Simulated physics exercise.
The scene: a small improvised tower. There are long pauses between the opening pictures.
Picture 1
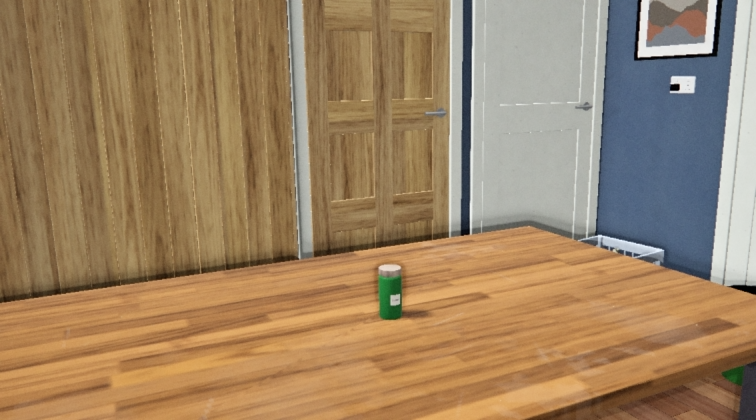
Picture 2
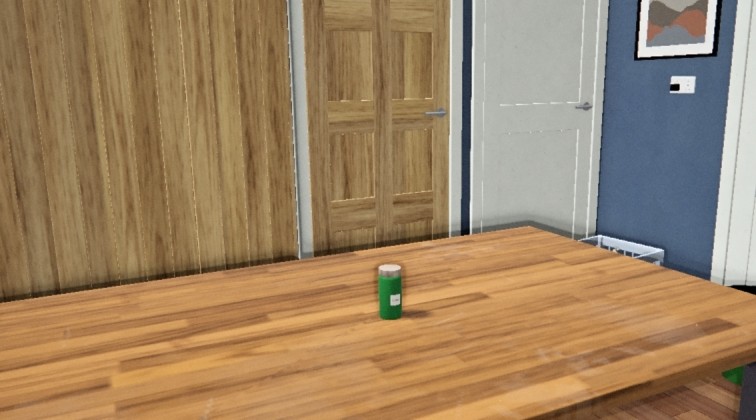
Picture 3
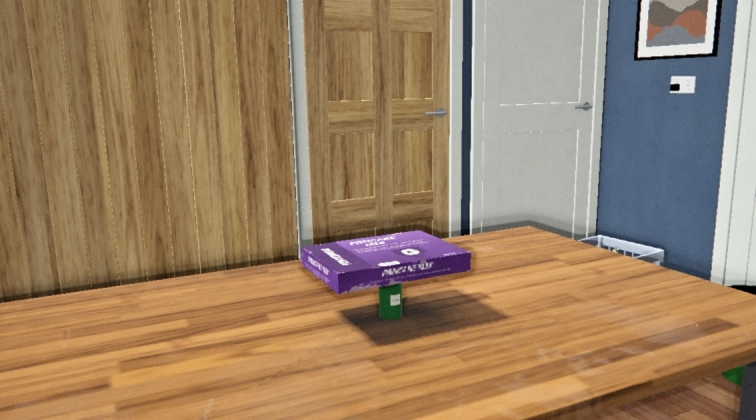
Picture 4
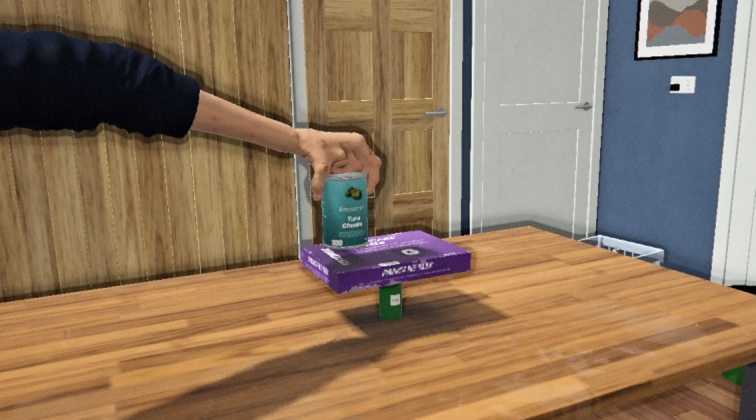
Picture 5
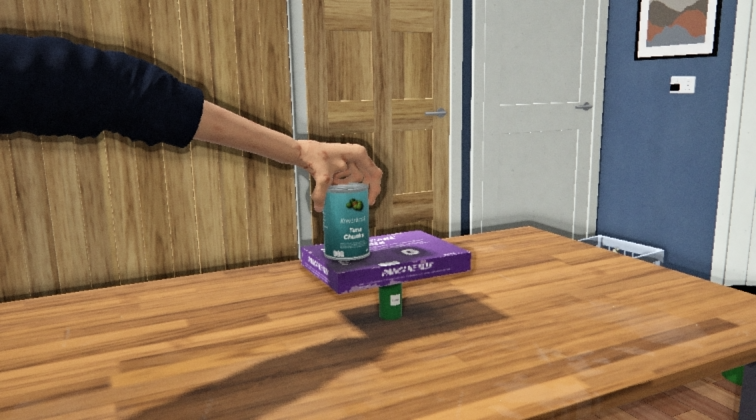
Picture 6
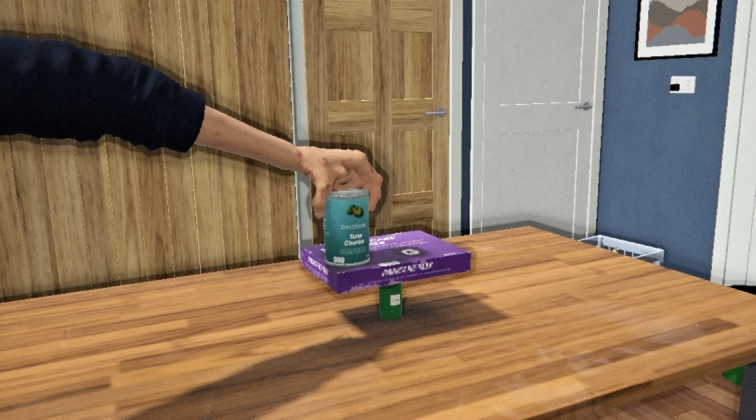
On a wooden table in a room with wood-panelled walls, a green shaker stands alone, and then a flat purple box is resting on top of it. A hand reaches in from the left with a turquoise tin, lowers it onto the left part of the box, and keeps holding it.
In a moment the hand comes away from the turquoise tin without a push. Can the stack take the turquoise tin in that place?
As it turns out, it comes apart.
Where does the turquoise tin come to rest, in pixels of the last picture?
At about (260, 322).
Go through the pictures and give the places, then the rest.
In the first picture, the last thing is not in view yet; green shaker (390, 292).
In the second picture, the last thing is not in view yet; green shaker (390, 292).
In the third picture, the last thing is not in view yet; green shaker (390, 292).
The fourth picture shows still above its spot; turquoise tin (345, 209); green shaker (390, 292).
The fifth picture shows still above its spot; turquoise tin (346, 221); green shaker (390, 292).
The sixth picture shows set down, still held; turquoise tin (346, 227); green shaker (390, 292).
Then, 0.30 s on from there, turquoise tin now fallen; purple packet turned 37° from how it was put.
Then, 0.40 s on from there, purple packet turned 54° from how it was put.
Then, 0.50 s on from there, purple packet turned 48° from how it was put.
Then, 0.80 s on from there, purple packet turned 39° from how it was put.
In the end, fallen, turquoise tin; toppled in the stack, purple packet; green shaker unmoved. At the end, from the last picture's camera, turquoise tin near (260, 322). The stack gives way.
